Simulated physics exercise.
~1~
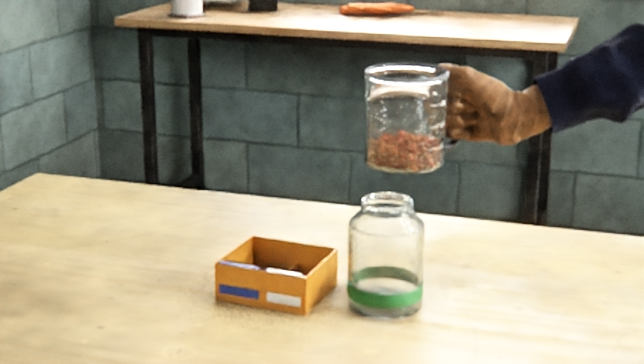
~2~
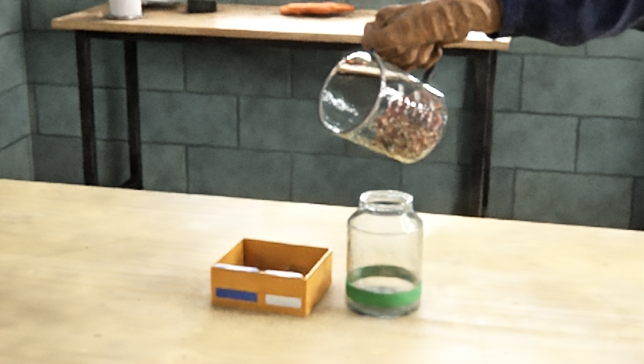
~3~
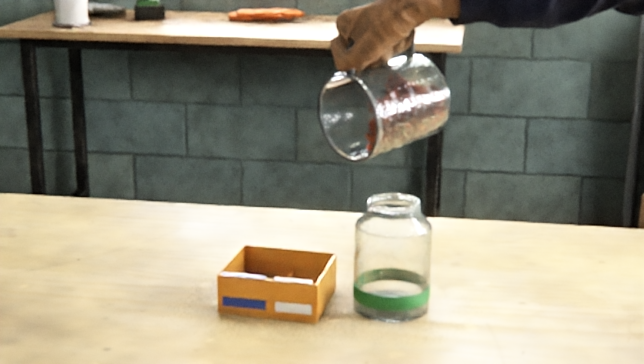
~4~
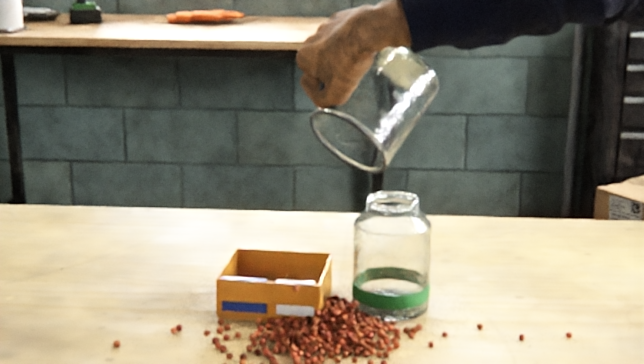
At the start, a hand in a dark sleeve holds a clear glass jug of small reddish pellets upright above a pale wooden table, where an open orange box with blue and white labels stands left of an empty glass jar with a green band. The hand tips the jug over to the left until it lies on its side, the pellets still inside. It keeps tilting, bringing the mouth lower, as the view drifts slightly sideways. Finally the jug points steeply down and looks empty. Most pellets lie heaped and scattered on the table before the box and jar, and the jar remains empty.
